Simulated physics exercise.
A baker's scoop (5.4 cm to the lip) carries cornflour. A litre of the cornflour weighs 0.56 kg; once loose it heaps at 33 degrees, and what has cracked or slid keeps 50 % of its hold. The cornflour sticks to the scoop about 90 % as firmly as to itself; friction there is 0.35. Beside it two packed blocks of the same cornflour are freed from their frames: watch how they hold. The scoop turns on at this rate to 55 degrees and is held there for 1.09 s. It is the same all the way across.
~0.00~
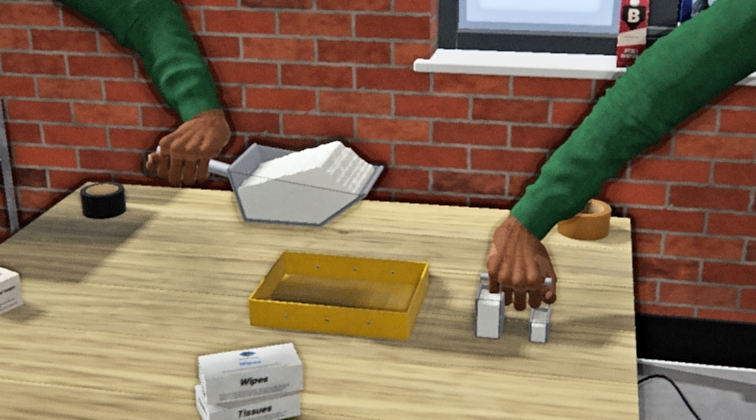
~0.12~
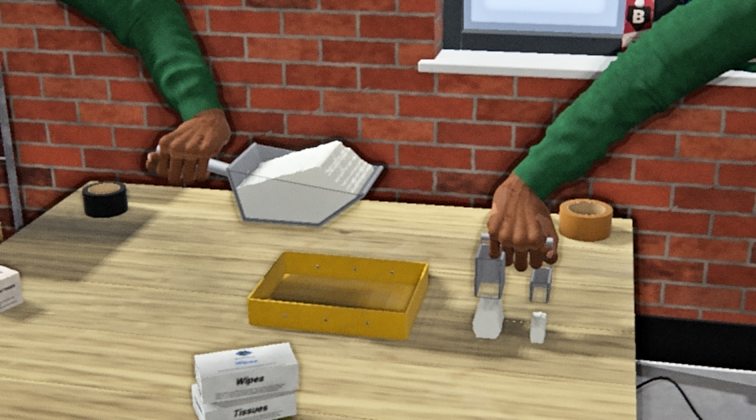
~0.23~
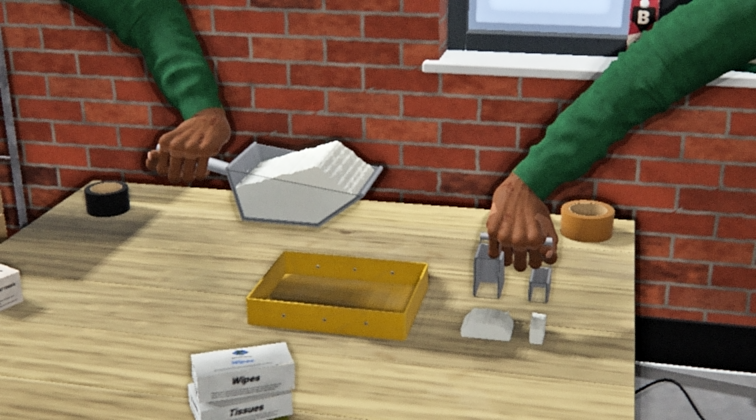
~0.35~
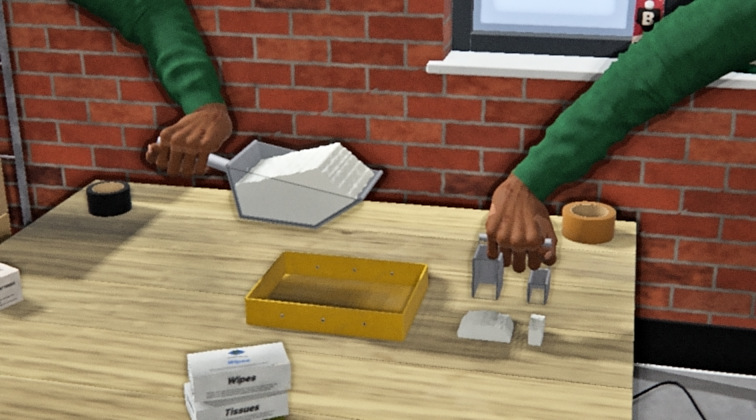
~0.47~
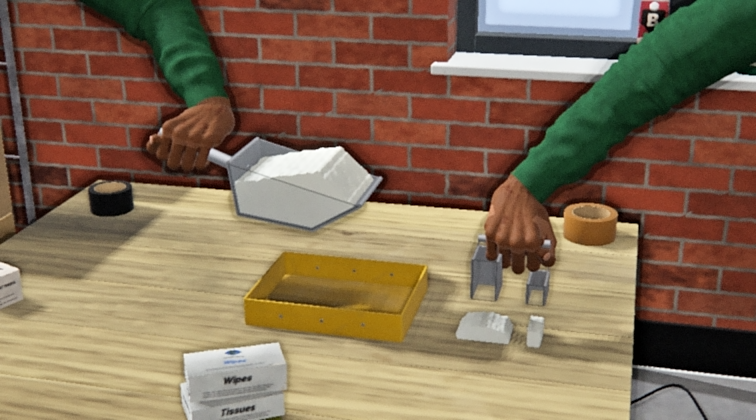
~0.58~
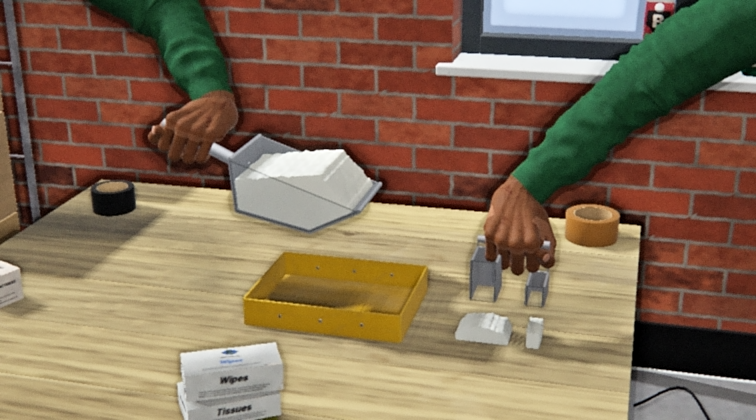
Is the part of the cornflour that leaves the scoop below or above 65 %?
The result is above 65 %.
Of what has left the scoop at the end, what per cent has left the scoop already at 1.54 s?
Some 10 per cent.
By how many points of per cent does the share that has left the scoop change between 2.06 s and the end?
Some 25 per cent.
After 1.02 s, the scoop is at 26 degrees and 0 % has left it.
After 1.54 s, the scoop is at 45 degrees and 6 % has left it.
After 2.06 s, the scoop is at 55 degrees and 49 % has left it.
After 2.58 s, the scoop is at 55 degrees and 75 % has left it.
After 2.95 s, the scoop is at 55 degrees and 75 % has left it.
